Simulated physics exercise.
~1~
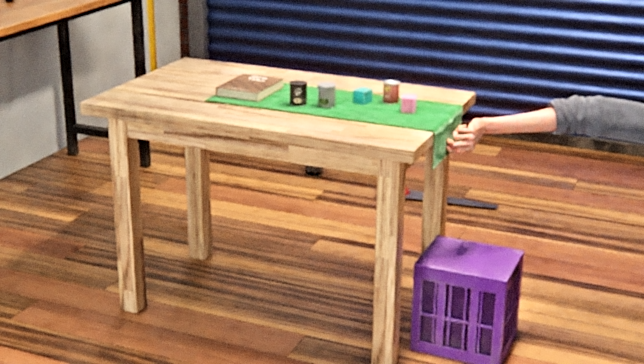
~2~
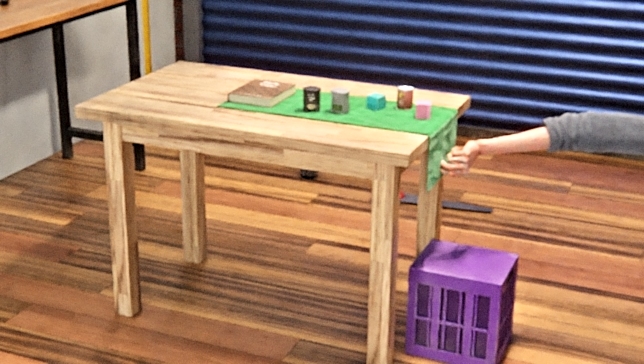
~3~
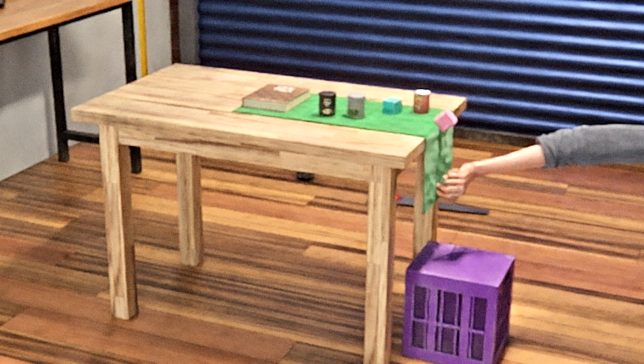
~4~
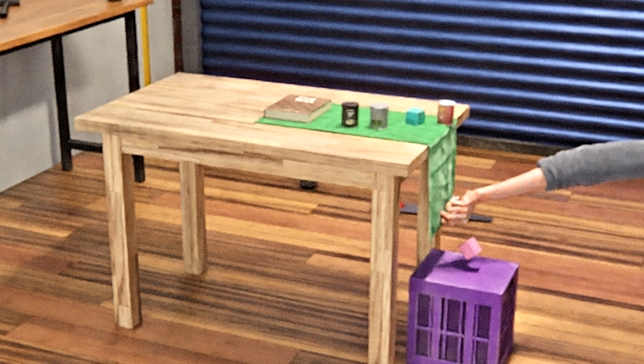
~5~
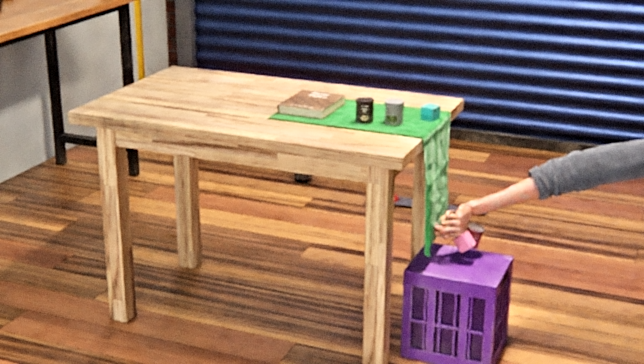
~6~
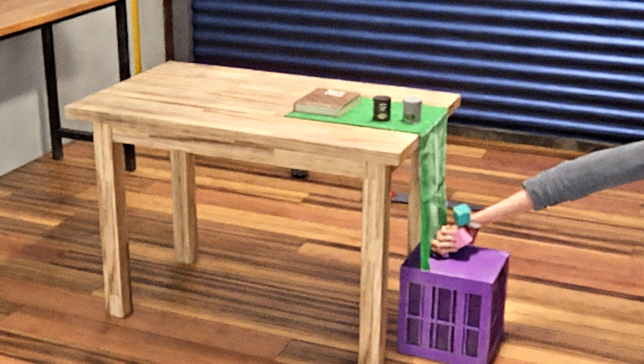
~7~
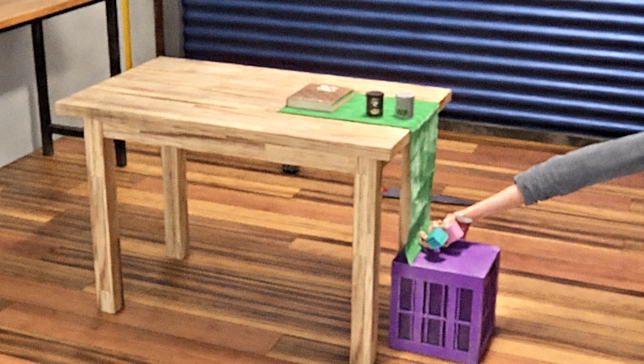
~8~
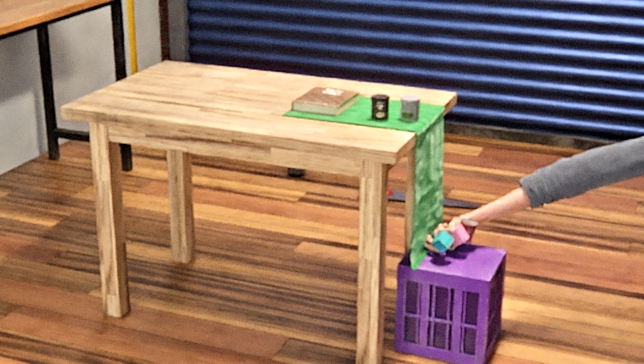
A green cloth carrying a brown book, a black can, a grey can, a turquoise cube, a red can and a pink cube lies over the right end of a wooden table, seen from slightly above in a room with a plank floor and blue shutter. A hand at the right slowly draws its hanging end down toward a purple crate, and the load slides right. The pink cube tips over the edge and drops first, then the red can, then the turquoise cube. The hem reaches the crate and the cloth stops, with the book, black can and grey can still on the table.
